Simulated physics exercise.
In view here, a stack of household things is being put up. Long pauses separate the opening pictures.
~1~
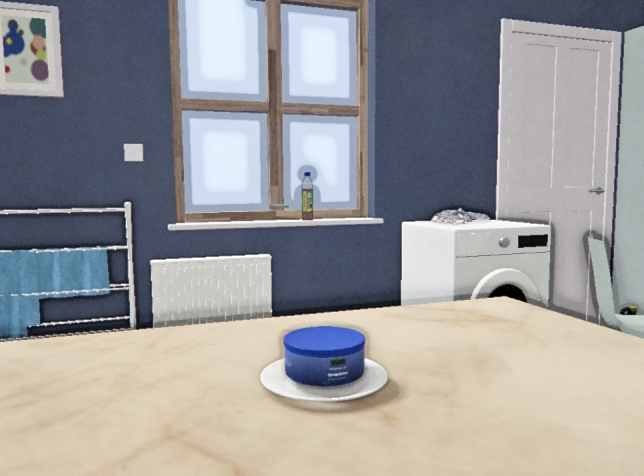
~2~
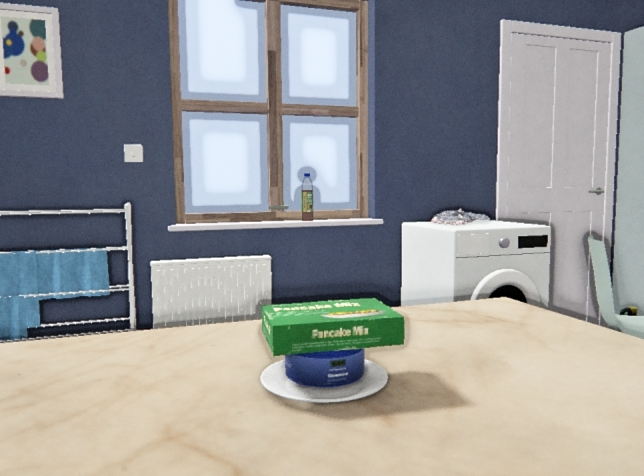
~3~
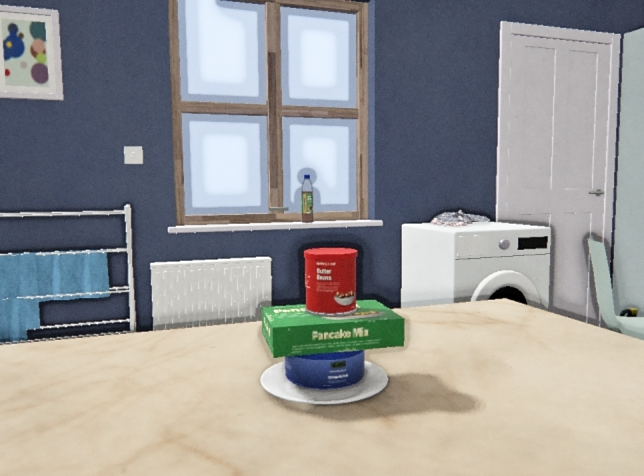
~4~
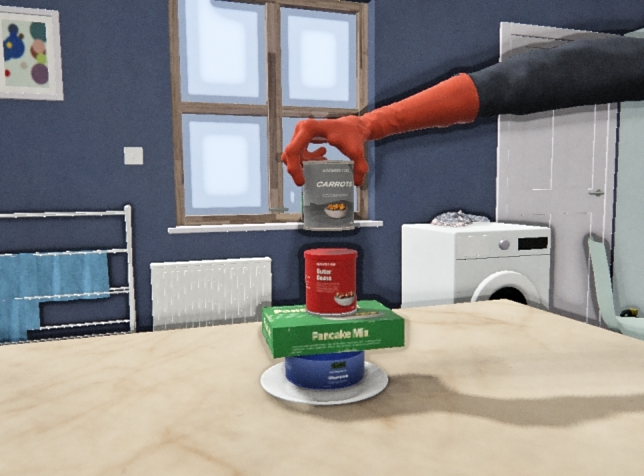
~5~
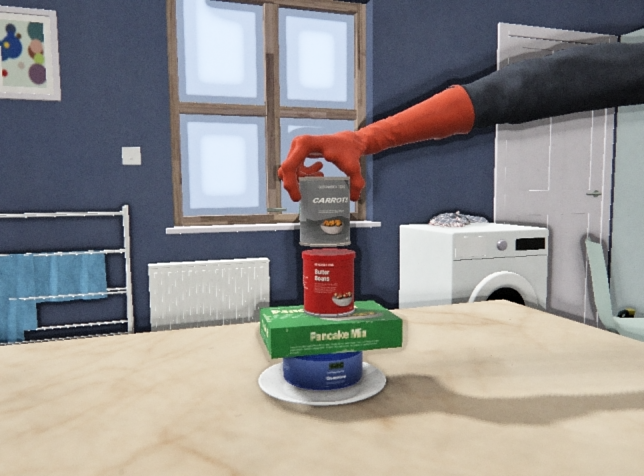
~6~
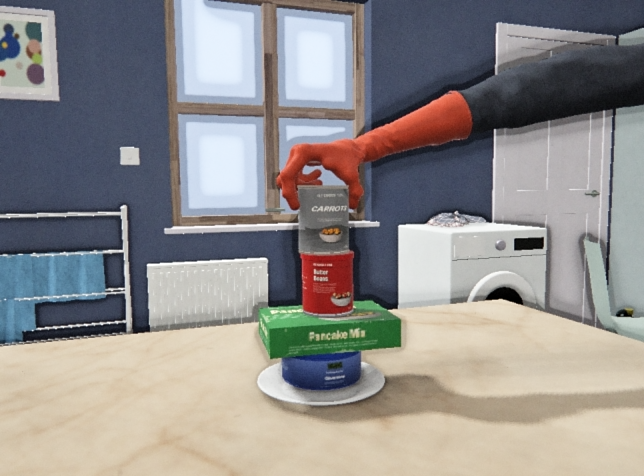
A green box, a red can and a hand-lowered grey can stack above a blue tub.
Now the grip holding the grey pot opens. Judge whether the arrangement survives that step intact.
Honestly, the pile stays standing just fine.
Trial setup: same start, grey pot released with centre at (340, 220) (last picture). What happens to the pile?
Well, it is fine after that.
Then, 0.20 s past the last view, nothing moves.
Then, 0.40 s past the last view, grey pot resting near (324, 220).
Finally, all 5 still in place. Final places as the last picture's camera would see them, grey pot near (324, 220). The pile holds.
